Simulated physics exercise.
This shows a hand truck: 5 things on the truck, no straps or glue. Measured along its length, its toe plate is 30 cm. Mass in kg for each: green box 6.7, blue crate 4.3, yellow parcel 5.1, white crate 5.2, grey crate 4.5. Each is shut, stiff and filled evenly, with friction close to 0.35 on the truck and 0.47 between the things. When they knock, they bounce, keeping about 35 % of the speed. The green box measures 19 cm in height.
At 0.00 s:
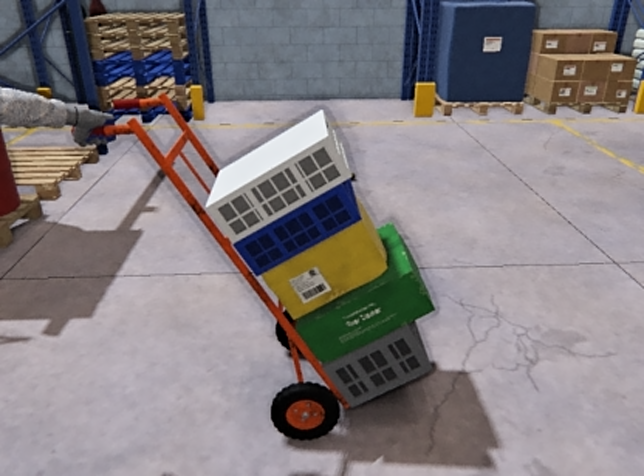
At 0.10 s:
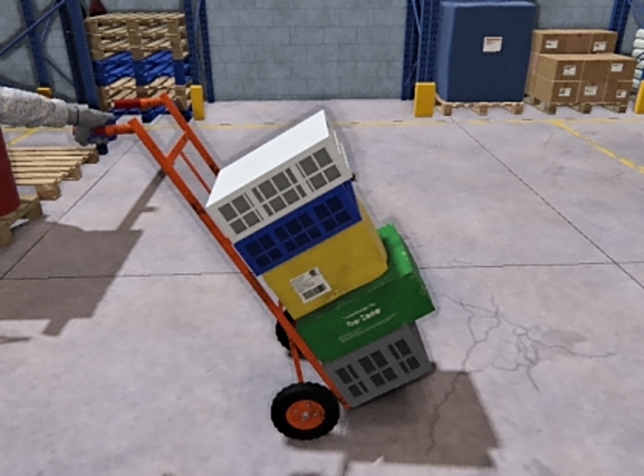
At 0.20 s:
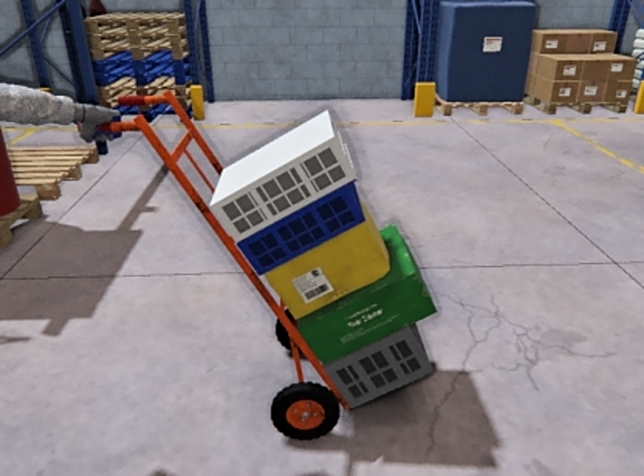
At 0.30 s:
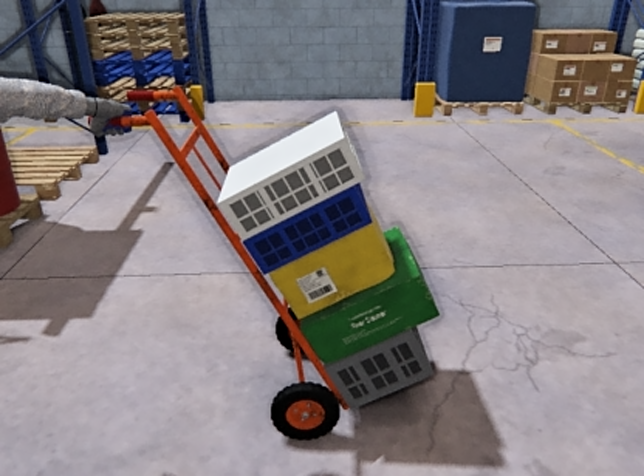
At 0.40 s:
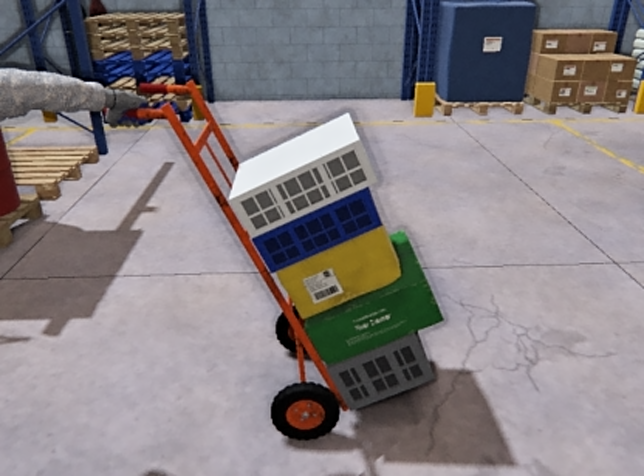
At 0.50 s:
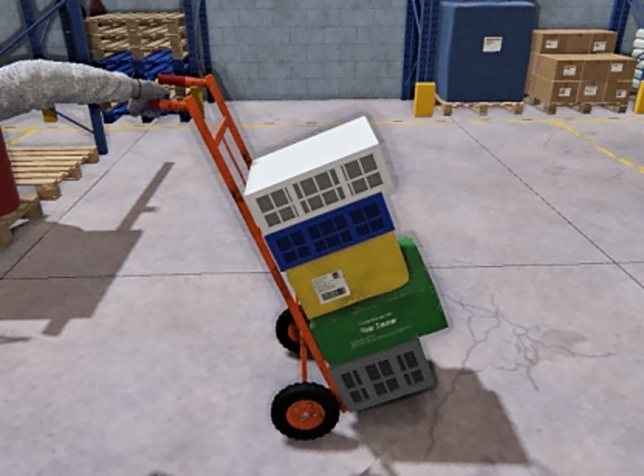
An orange hand truck leans back to the left on a concrete warehouse floor, seen from its side and slightly above, with shelving, pallets and brown cartons along the back wall. It carries a stack of a grey crate, green box, yellow parcel, blue crate and white crate, bottom to top. After barely moving, a grey-sleeved arm at left pushes the handle gradually more upright, the stack tilting along while the wheels and camera stay put.
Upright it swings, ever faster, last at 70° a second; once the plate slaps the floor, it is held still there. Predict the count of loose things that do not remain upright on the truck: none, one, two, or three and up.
Losses: Three plus.
After 1.50 s, truck upright; blue crate 19° off its base near (457, 230); green box 19° off its base near (422, 320); white crate 19° off its base.
After 2.00 s, truck upright; green box, blue crate, yellow parcel and white crate now dropped from the stack; grey crate 59° off its base.
After 2.30 s, truck upright; grey crate on its side.
In the end (3.2 s), dropped from the stack, green box, blue crate, yellow parcel and white crate; toppled on the truck, grey crate. At the end, from the last picture's camera, green box near (549, 337).
